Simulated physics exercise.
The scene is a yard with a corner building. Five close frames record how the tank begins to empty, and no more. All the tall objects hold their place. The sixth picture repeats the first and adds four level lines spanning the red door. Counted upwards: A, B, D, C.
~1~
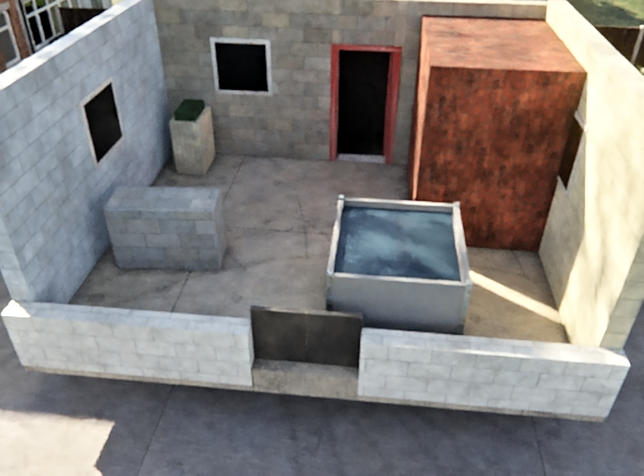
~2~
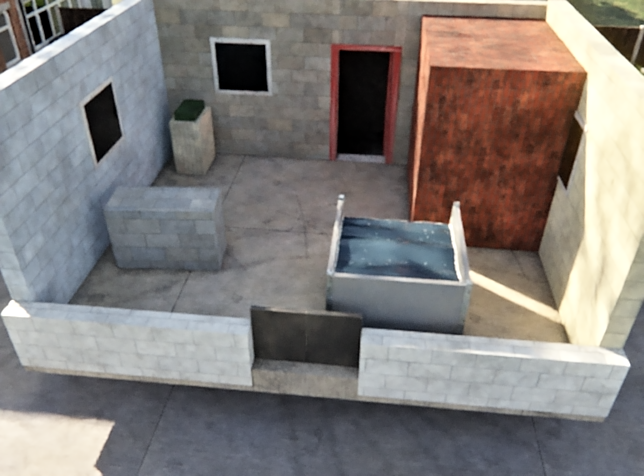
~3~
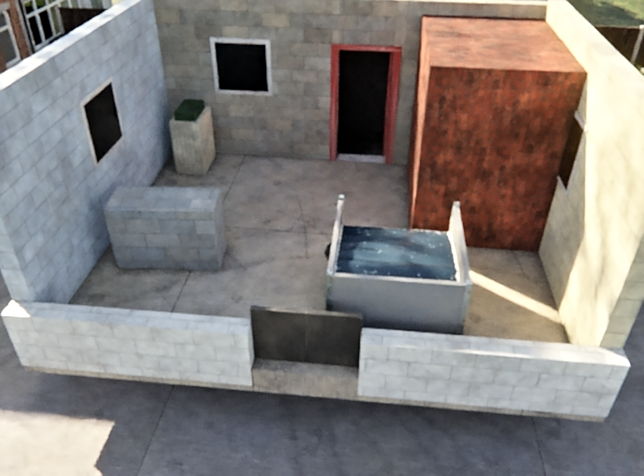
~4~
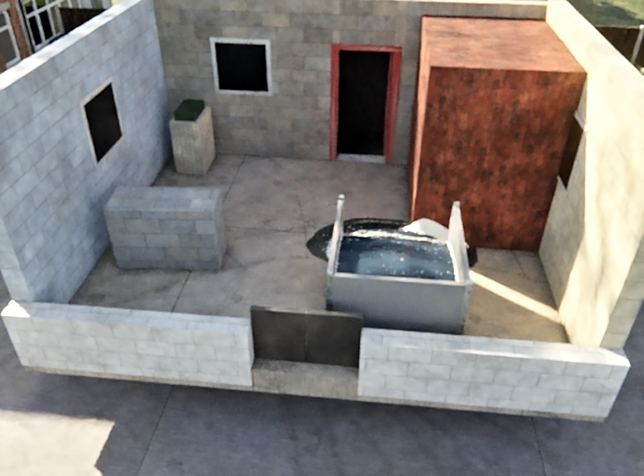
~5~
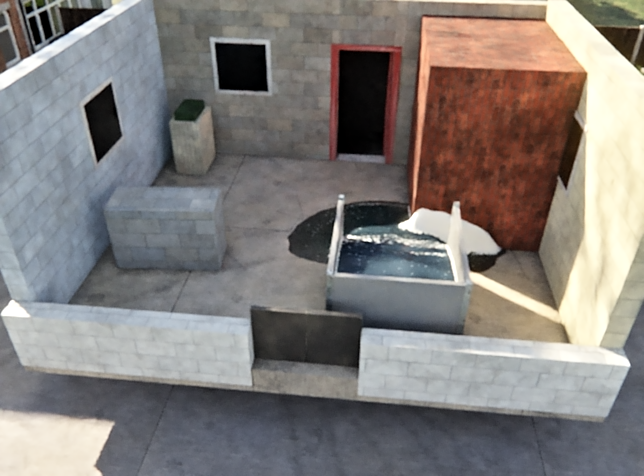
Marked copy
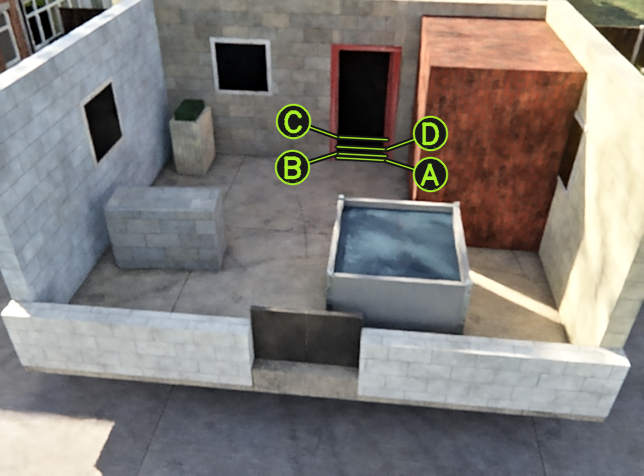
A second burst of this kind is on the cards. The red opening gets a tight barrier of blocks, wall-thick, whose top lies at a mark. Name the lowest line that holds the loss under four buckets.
That is height C.
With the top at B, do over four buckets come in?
Yes, that goes wrong.
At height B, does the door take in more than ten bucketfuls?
Yes, it does.
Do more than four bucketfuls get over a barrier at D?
Yes.
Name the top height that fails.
It is D.
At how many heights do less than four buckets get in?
One of the four.
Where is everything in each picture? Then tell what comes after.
The first picture shows water in the tank at rest, its middle at (398, 242); foot of the red doorway at (361, 162); shut gate at (307, 320).
In the second picture, water covers 2 % of the ground, its front hidden from here.
In the third picture, water covers 5 % of the ground, its front hidden from here.
The fourth picture shows front seen at (317, 243), 9 % of the ground wet.
The fifth picture shows front seen at (392, 203), 14 % of the ground wet.
On the marked copy, A at (361, 159); B at (361, 154); C at (362, 138); D at (361, 148); from the bottom up A, B, D, C.
With A, dozens of bucketfuls pour in.
With B, dozens of bucketfuls pour in.
With C, a splash gets over, under a bucket.
With D, about 11 bucketfuls get in.
